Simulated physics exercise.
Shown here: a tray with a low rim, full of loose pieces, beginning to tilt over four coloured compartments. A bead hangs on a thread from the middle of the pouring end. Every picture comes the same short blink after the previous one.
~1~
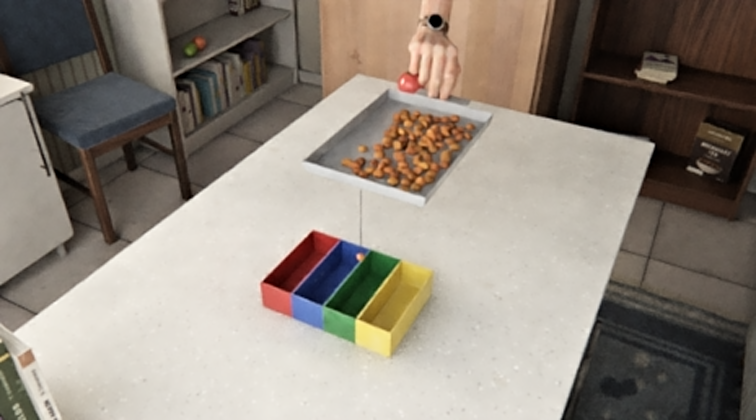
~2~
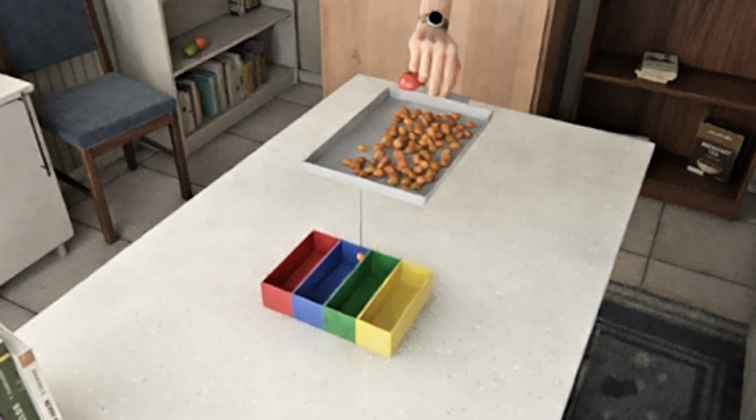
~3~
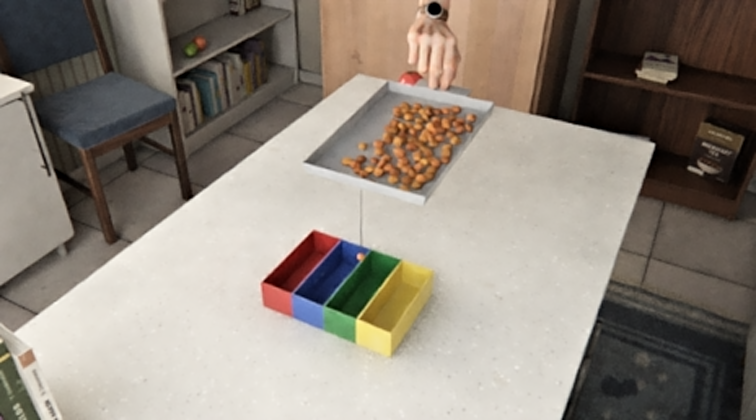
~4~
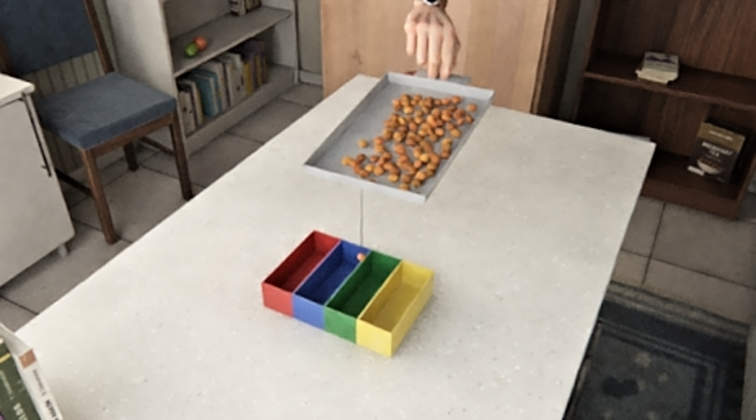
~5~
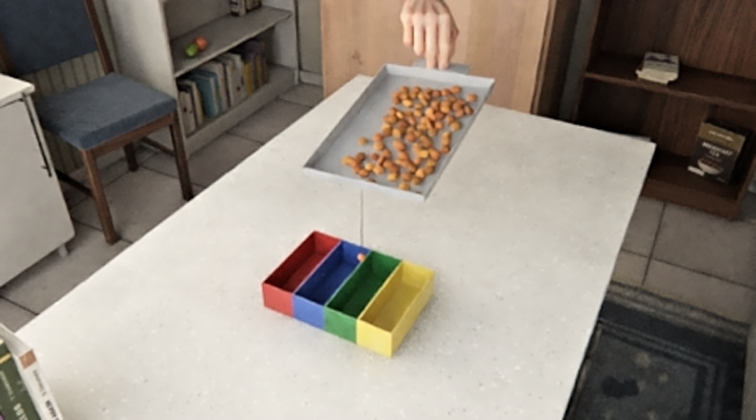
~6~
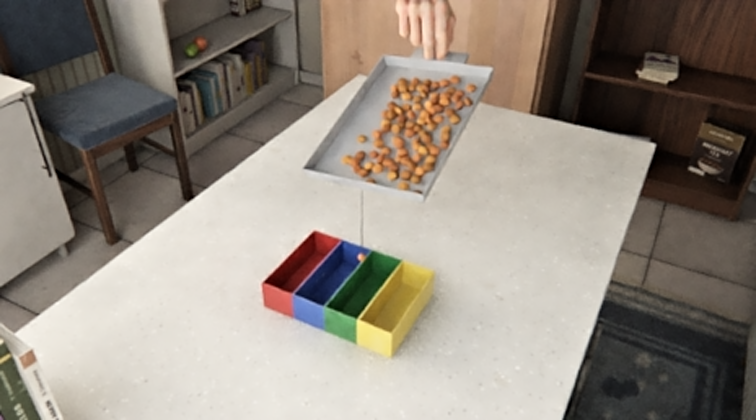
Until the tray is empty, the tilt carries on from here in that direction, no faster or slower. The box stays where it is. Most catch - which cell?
Cell: Red.
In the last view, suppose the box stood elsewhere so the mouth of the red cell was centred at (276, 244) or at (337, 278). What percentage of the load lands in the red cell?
You'd get near 0 per cent and afterwards near 30 per cent.
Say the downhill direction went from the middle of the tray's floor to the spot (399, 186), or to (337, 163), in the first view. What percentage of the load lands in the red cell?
Close to 0 percent first and close to 70 percent second.
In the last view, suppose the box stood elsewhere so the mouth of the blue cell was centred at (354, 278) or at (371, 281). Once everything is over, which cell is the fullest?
First: That red cell. Second: The red cell.
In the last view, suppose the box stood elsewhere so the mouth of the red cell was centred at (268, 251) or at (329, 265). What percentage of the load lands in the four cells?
Around 100 then around 60 per cent.
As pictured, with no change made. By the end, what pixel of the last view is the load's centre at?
About (308, 285).
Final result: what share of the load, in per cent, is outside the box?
I'd say roughly 10 per cent of the load.
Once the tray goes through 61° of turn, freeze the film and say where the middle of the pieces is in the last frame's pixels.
The middle of the pieces shows up near (346, 158).
Shortly afterwards, tray tipped steeply; all but a few on the tray; only a few falling or outside the box.
Next, tray tipped right over; near a quarter on the tray; near a quarter in the red cell; near a quarter in the blue cell; only a few in the green cell; near a third falling or outside the box.
Some moments later, tray tipped past a quarter turn; near half in the red cell; near a third in the blue cell; a little in the green cell; a little falling or outside the box.
In the end, tray tipped past a quarter turn; near half in the red cell; near a third in the blue cell; a little in the green cell; none at all in the yellow cell; a little outside the box.
